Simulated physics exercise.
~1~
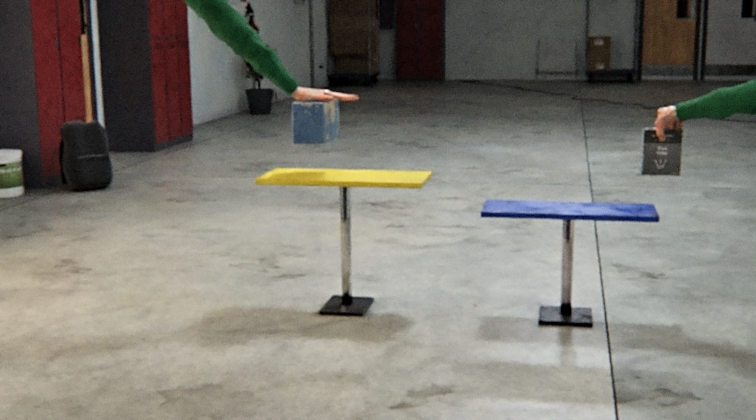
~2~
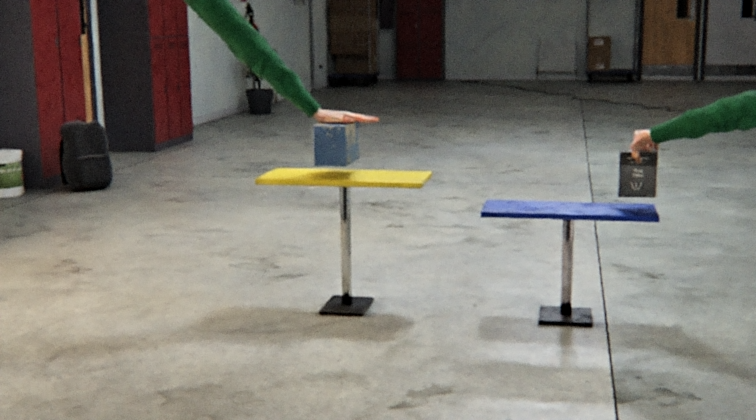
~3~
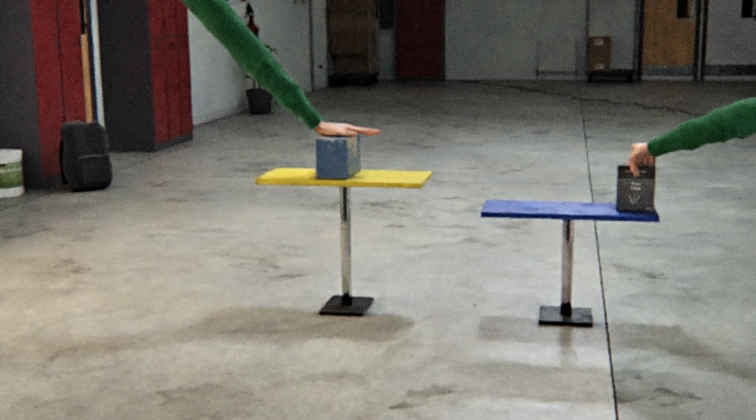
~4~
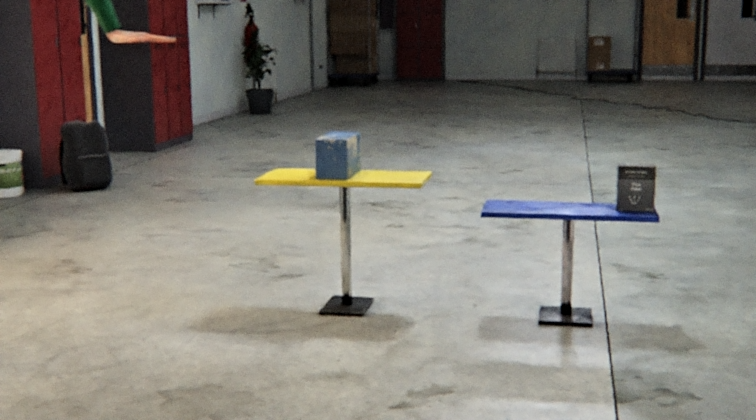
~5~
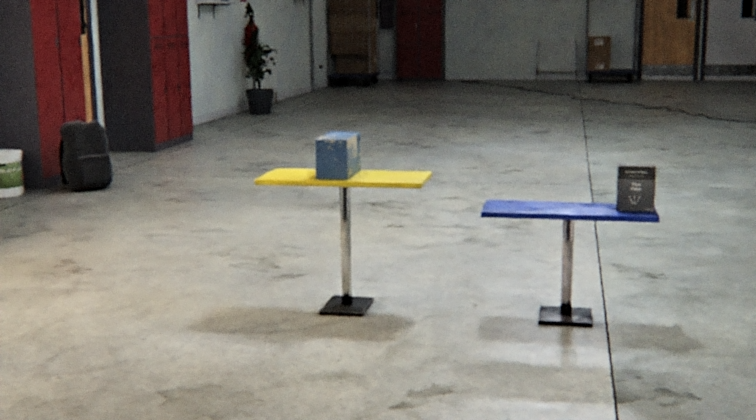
Two green-sleeved arms lowering a blue box onto a yellow stand and a dark packet onto a blue stand's right end, then withdrawing.
